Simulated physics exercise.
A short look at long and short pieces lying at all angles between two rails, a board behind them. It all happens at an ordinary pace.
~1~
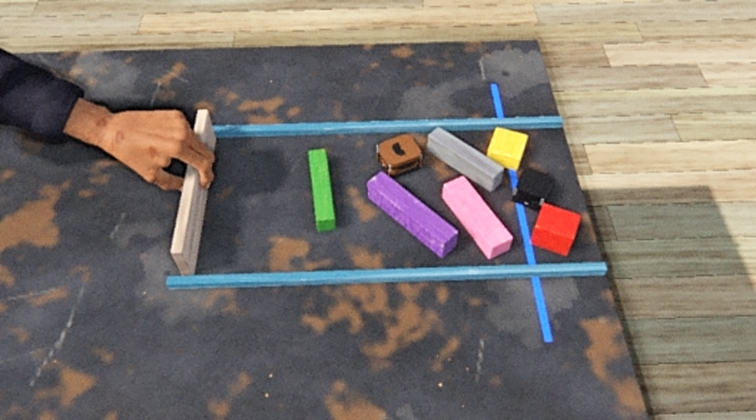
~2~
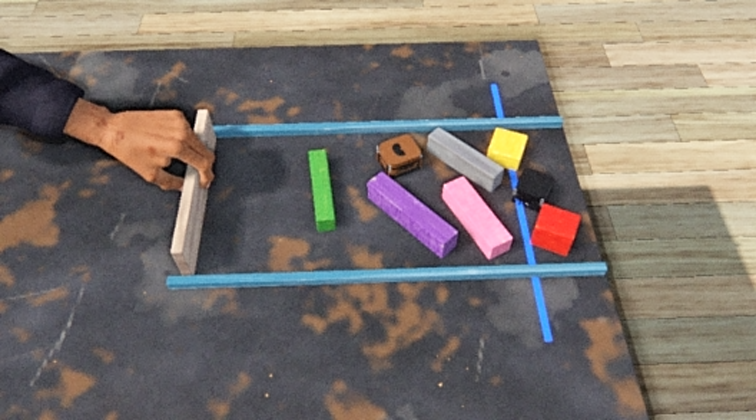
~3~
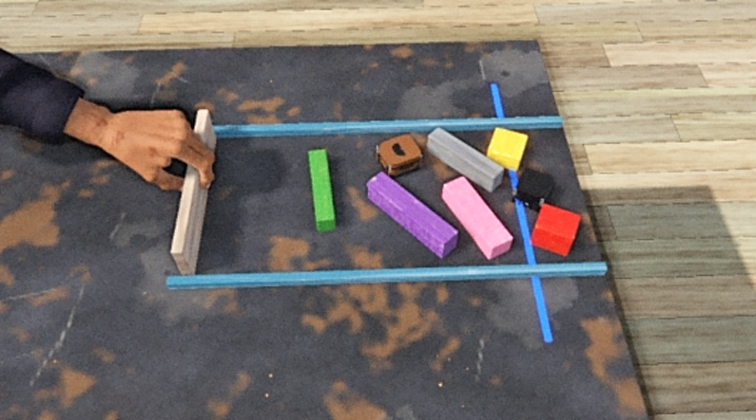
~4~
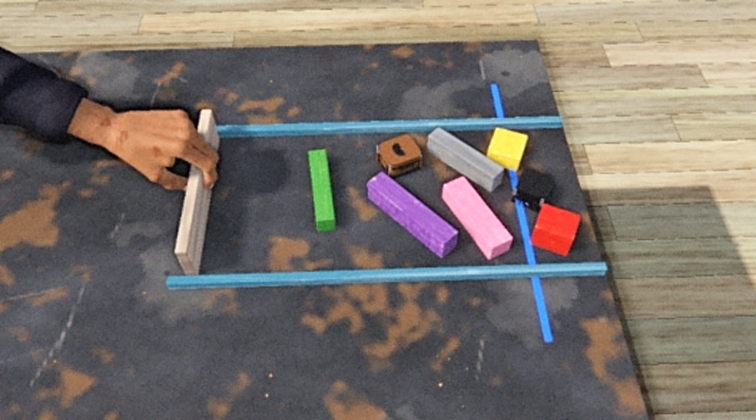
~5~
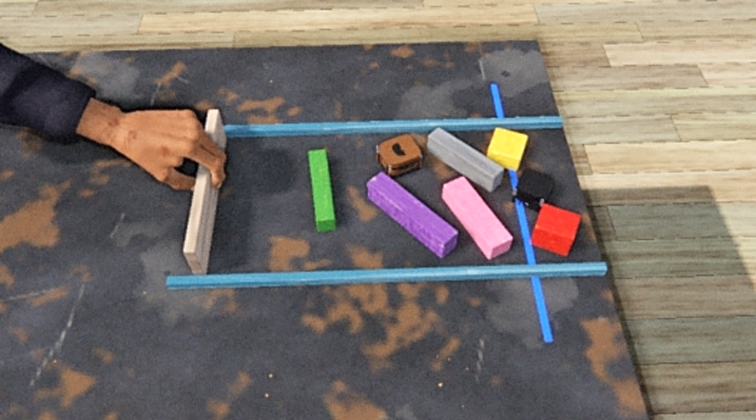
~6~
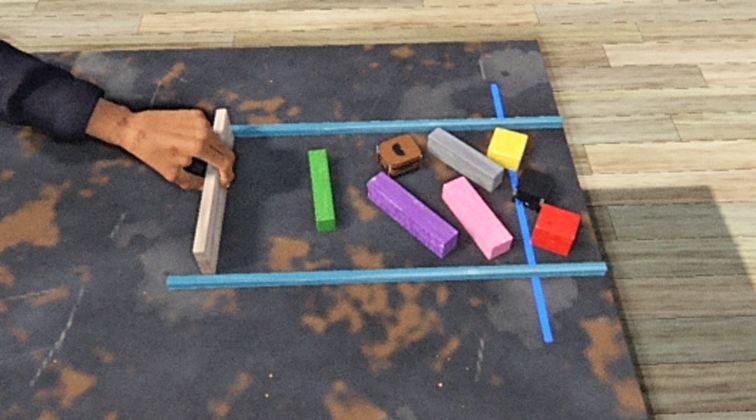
A hand held a pale board upright between two blue rails, kept it still at first, then slid it slightly right toward the scattered colored blocks, which stayed where they were.
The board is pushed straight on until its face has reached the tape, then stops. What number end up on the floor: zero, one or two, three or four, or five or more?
The number that fall off is three or four.
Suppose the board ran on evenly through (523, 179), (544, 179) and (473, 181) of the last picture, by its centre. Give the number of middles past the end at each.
Past the end: 4, 5 and 0.
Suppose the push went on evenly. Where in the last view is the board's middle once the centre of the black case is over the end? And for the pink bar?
About (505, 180), and (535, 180) for the other.
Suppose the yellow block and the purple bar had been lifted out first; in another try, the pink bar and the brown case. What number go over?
Fallen: 0, and 0 in the other try.
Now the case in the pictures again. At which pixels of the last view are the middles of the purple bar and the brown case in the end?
First (553, 212), then (546, 156).
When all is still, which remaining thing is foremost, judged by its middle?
It is the grey stick.
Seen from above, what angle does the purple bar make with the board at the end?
Some 0 degrees.
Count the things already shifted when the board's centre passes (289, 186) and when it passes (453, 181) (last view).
At the one place 0, at the other 7.
Early on, none off yet; red block at rest near (555, 230); black case at rest near (532, 190); yellow block at rest near (507, 149).
Finally, the number that fall off is three or four; lost, yellow block, black case and red block.
